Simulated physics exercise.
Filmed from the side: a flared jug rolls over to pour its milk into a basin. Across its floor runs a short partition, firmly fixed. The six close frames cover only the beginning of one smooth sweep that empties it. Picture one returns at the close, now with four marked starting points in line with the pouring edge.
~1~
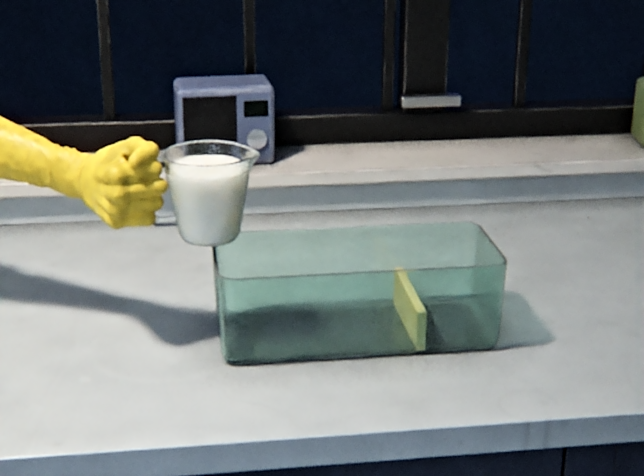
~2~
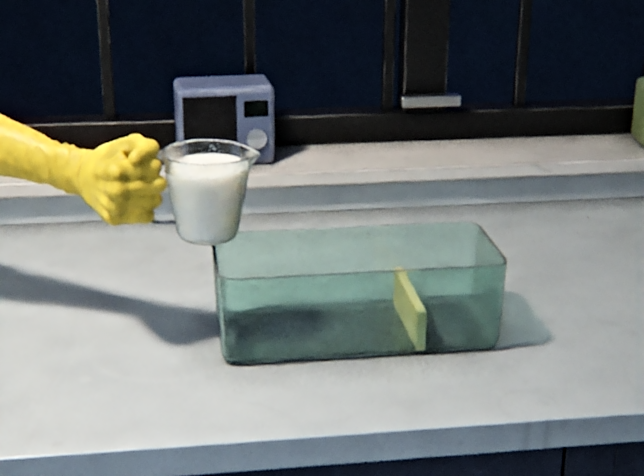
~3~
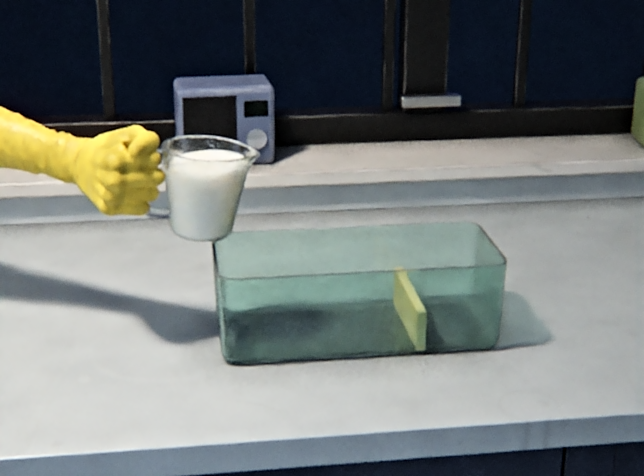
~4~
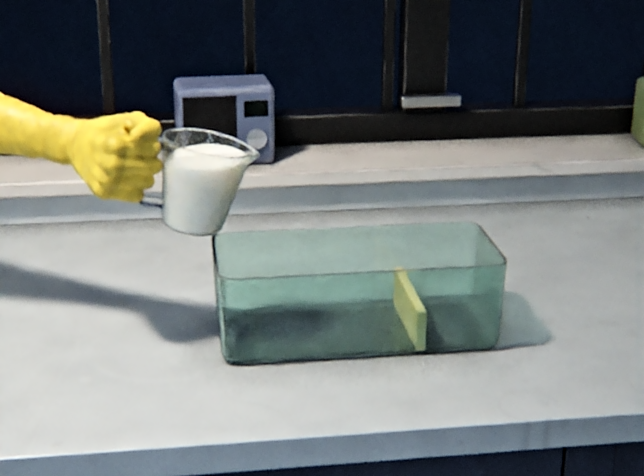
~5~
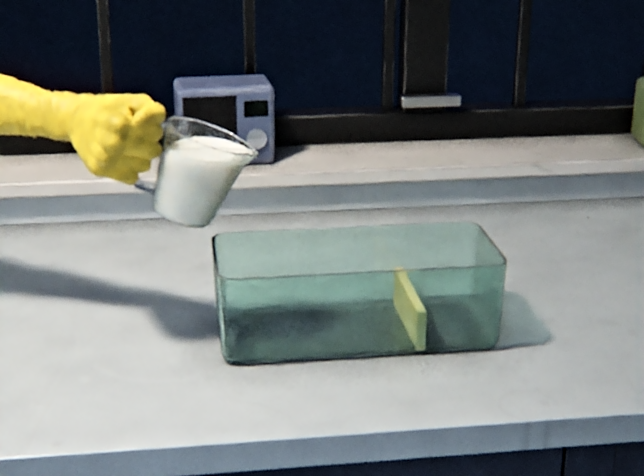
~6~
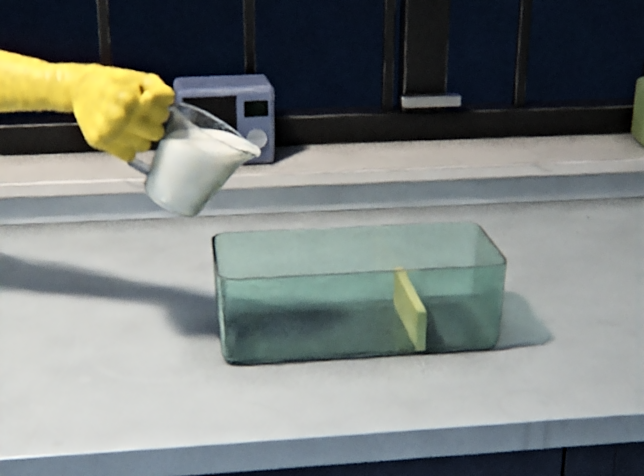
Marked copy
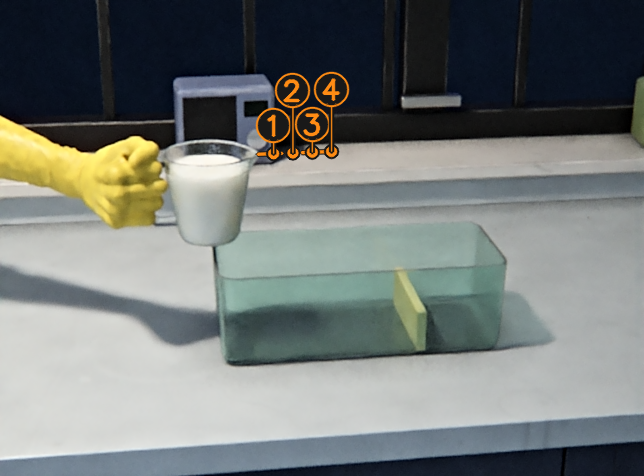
A yellow-gloved hand steadily tilts a clear jug of milk rightward above a greenish divided basin.
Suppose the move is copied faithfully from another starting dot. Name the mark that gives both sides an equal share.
4 beats the others.
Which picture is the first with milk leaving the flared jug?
In picture 6.
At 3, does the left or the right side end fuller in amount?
More ends on the left.
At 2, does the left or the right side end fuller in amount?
The left side.
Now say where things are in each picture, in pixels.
The first picture shows upright, lip at (258, 154); basin from (222, 361) to (497, 344); top of the wall at (410, 289); nothing has left yet.
The second picture shows upright, lip at (258, 154); nothing has left yet.
The third picture shows tipped about 6°, lip at (258, 154); nothing has left yet.
The fourth picture shows tipped about 12°, lip at (257, 154); nothing has left yet.
The fifth picture shows tipped about 21°, lip at (257, 154); nothing has left yet.
The sixth picture shows tipped about 31°, lip at (256, 153); milk is over the lip, down to (256, 153).
In orange, 1 at (273, 153); 2 at (292, 152); 3 at (312, 152); 4 at (331, 151).
Choosing 1, about 92 % ends left of the wall and 5 % right of it; 4 % is lost outside.
Choosing 2, about 93 % ends left of the wall and 3 % right of it; 4 % is lost outside.
Choosing 3, about 92 % ends left of the wall and 5 % right of it; 3 % is lost outside.
Choosing 4, about 45 % ends left of the wall and 53 % right of it.
